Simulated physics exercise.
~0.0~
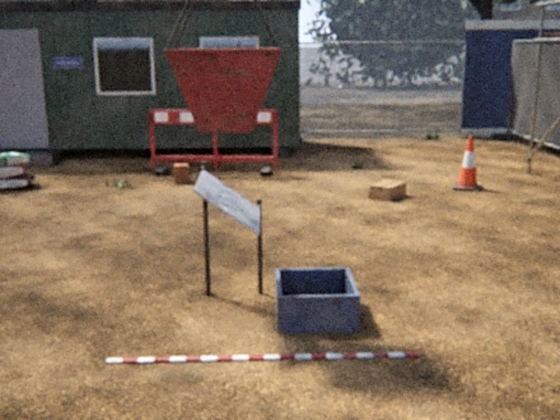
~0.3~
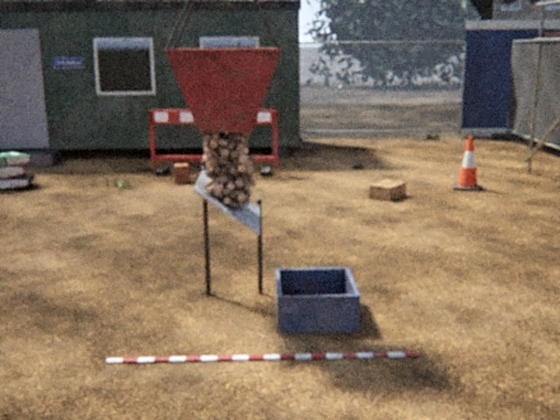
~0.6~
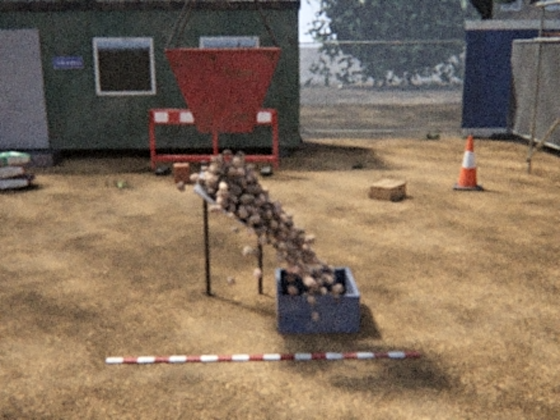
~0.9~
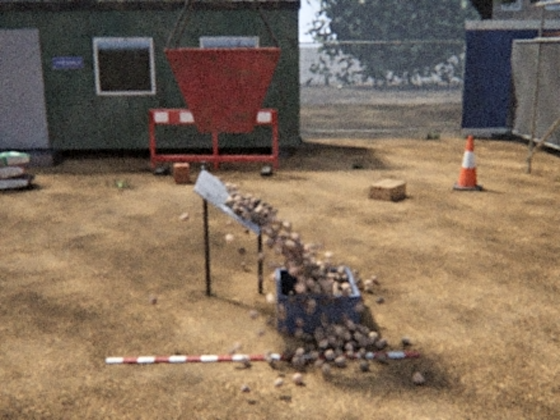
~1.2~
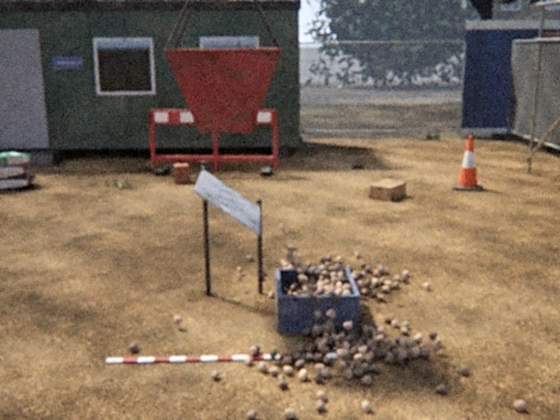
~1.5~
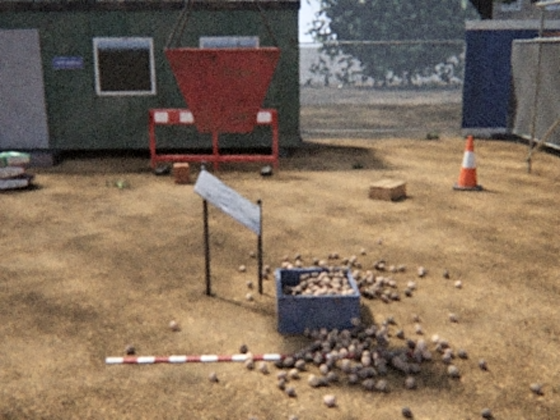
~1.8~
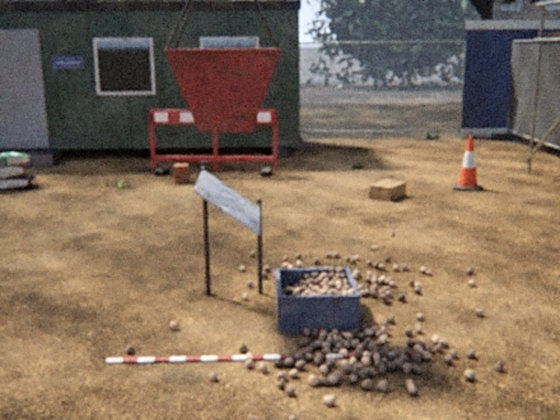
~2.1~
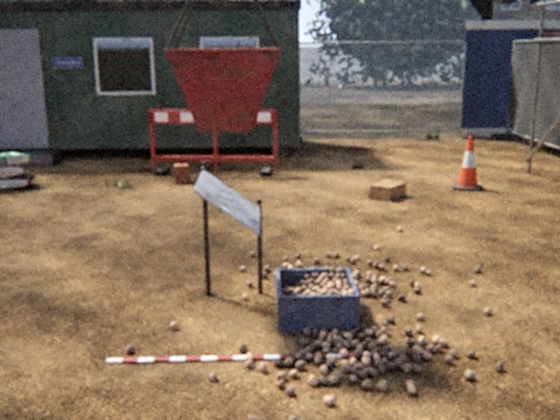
The clip shows a red skip hanging above a sloping steel sheet and dropping a load of rounded stones, which slide down to the right into a blue bin. The bin fills and many stones spill over, ending scattered on the ground, mostly in front and to the right.
